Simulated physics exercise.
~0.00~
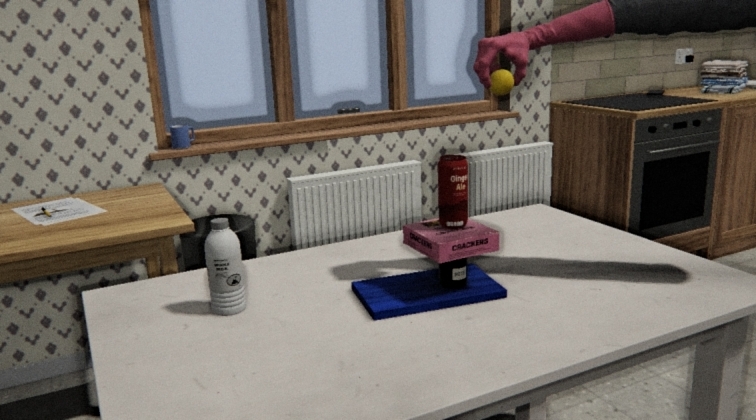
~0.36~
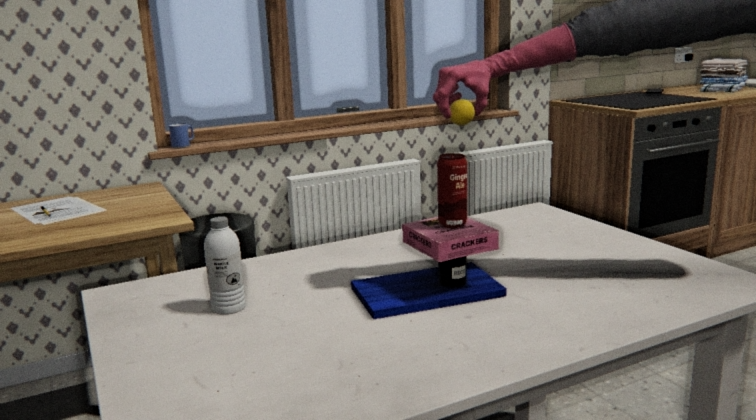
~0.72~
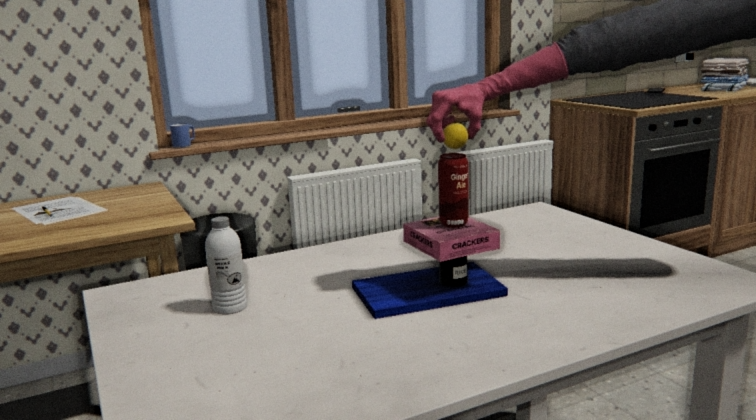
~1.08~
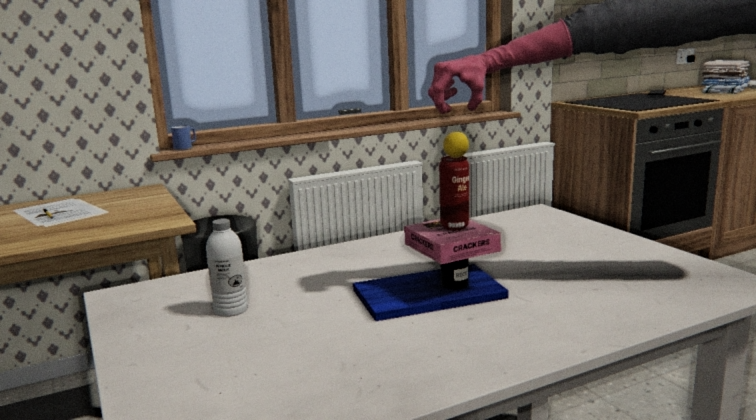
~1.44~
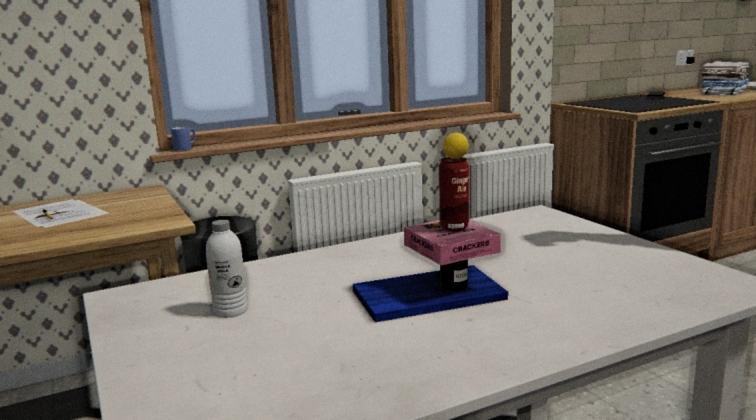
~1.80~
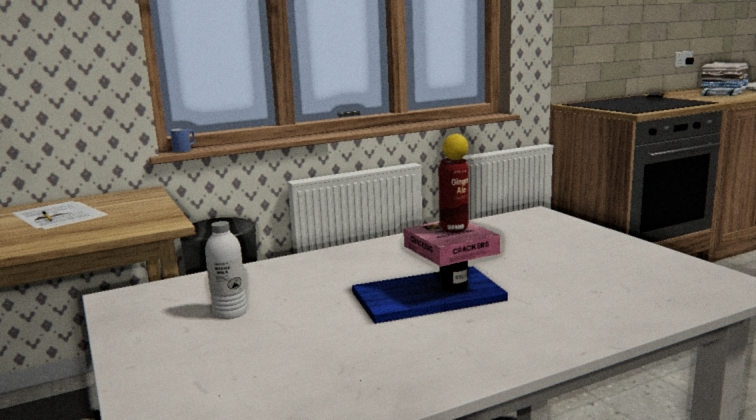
The video shows a pink-gloved hand lowering a yellow lemon onto a red can stacked on a pink packet, a black jar and a blue board, beside a white bottle on a table. The hand releases the lemon and withdraws, and the pile stays standing.
